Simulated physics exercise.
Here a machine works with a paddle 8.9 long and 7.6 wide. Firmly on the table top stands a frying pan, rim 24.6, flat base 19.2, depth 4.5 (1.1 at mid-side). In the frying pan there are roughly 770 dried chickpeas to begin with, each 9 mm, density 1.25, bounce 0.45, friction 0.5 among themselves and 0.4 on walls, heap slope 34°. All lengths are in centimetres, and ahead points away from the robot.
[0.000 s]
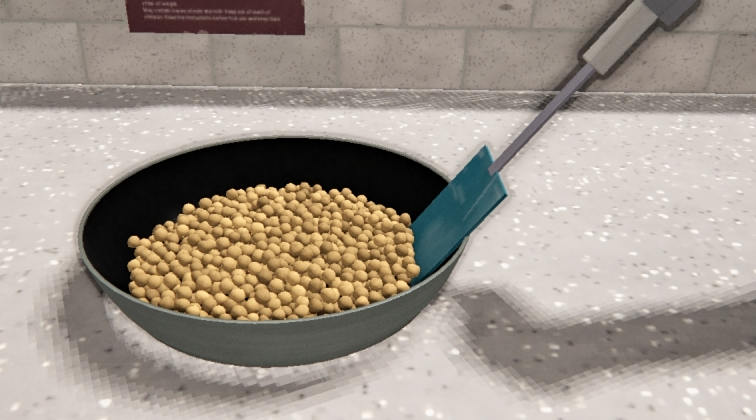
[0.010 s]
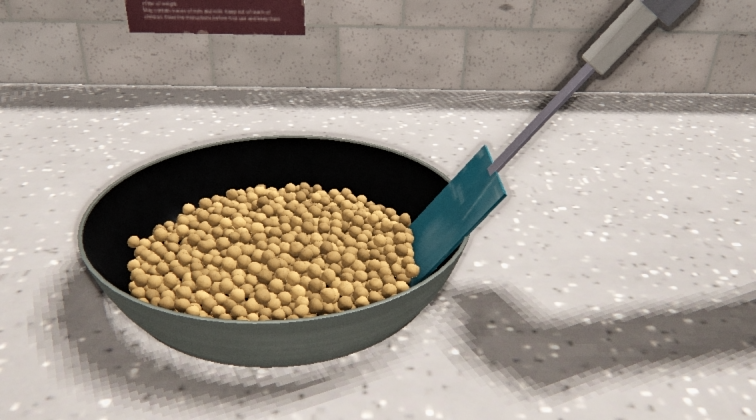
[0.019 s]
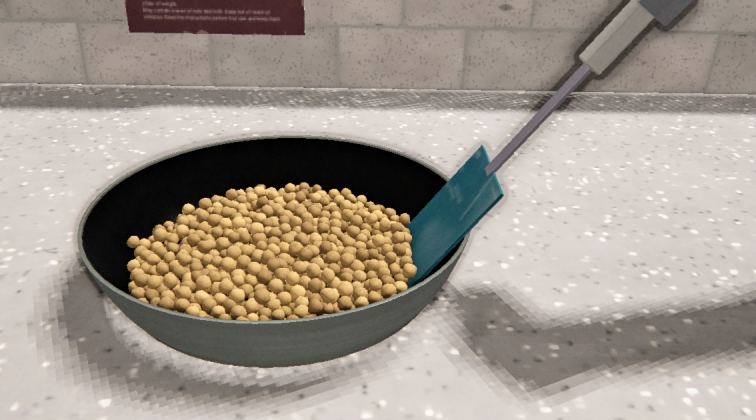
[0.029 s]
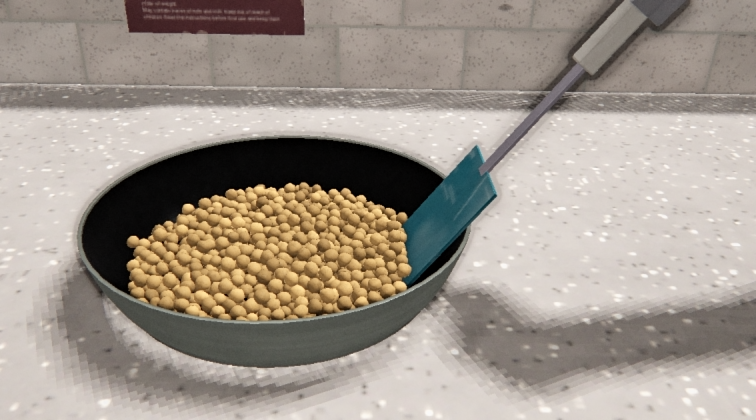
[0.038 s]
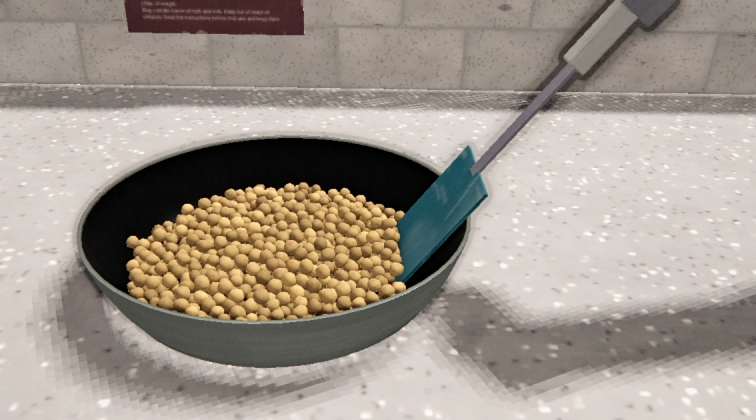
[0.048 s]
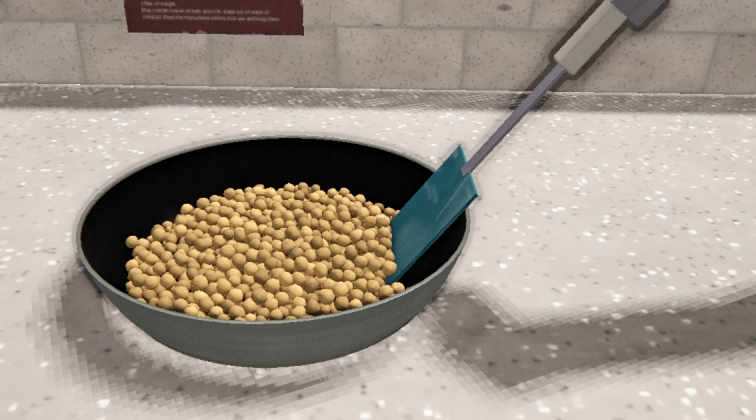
The video shows a dark frying pan heaped with dried chickpeas on a speckled pale table top, while a machine-held teal paddle at the pan's right side moves slightly left against the heap, which barely shifts.
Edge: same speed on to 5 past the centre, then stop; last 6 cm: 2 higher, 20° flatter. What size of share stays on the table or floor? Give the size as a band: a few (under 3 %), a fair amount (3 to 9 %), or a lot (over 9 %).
A few, under 3 %.
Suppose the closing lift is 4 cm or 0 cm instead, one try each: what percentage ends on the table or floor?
You'd get some 0 per cent with the first setting and some 0 per cent with the second.
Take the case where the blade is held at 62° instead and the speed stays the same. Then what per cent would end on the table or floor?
Then roughly 0 percent.
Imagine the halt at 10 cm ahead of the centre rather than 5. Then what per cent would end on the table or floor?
My guess would be around 10 per cent.
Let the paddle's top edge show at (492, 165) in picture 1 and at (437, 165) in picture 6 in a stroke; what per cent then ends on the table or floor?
Some 5 per cent.
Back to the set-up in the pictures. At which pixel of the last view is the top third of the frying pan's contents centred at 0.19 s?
Centre: Roughly (223, 234) in the last picture.
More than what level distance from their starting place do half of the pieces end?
The figure is about 3 cm.
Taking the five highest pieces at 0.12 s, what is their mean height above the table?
Height: Some 4 cm.
After 0.12 s, sloping 53°, highest piece 4 above the table; 772 in the frying pan.
After 0.19 s, sloping 44°, highest piece 4 above the table; 772 in the frying pan.
After 0.43 s, sloping 33°, highest piece 4 above the table; 772 in the frying pan.
After 1.48 s, sloping 33°, highest piece 4 above the table; 772 in the frying pan.
In the end, 772 in the frying pan. That is 0 % on the table or floor.
